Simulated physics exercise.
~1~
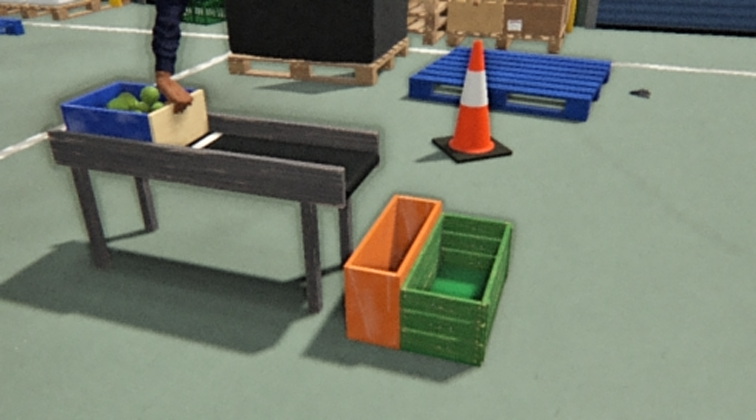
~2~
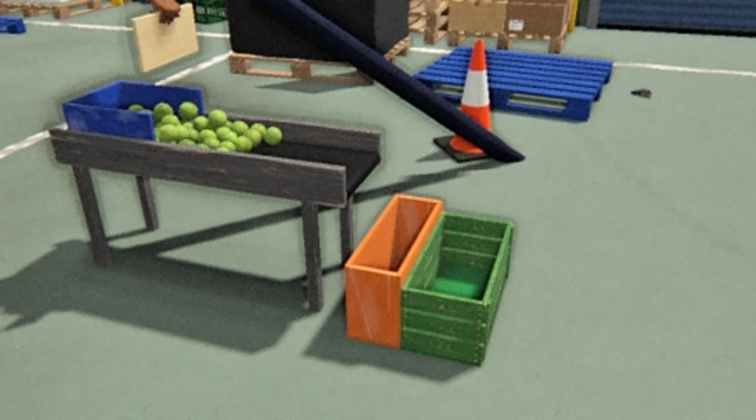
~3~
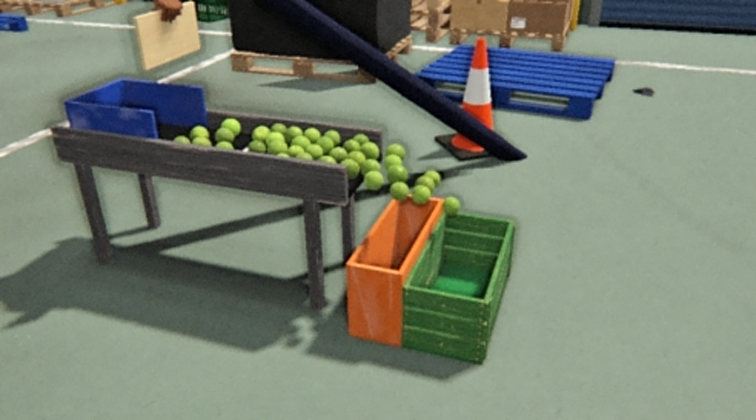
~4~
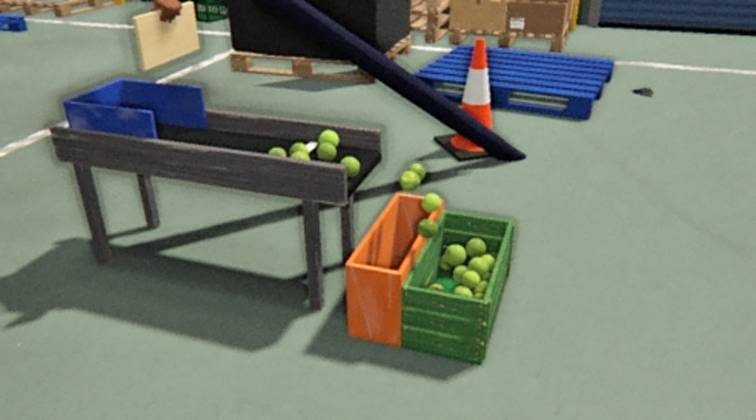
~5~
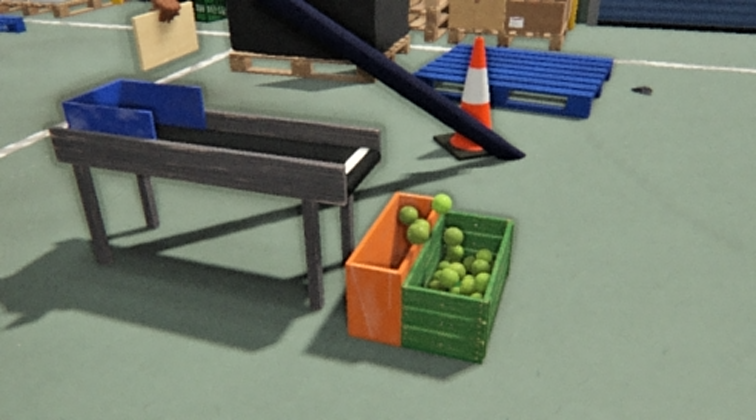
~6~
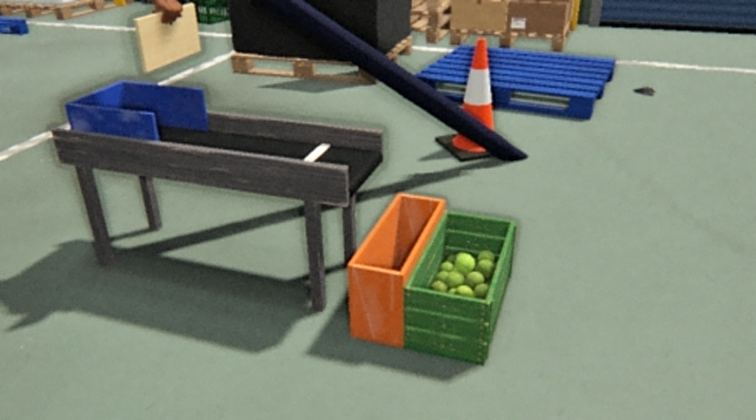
A hand lifted the pale gate from the blue pen, and a pile of green apples spread along the dark belt to the right, dropping off its end toward two bins. Nearly all landed in the green bin, leaving the belt empty.
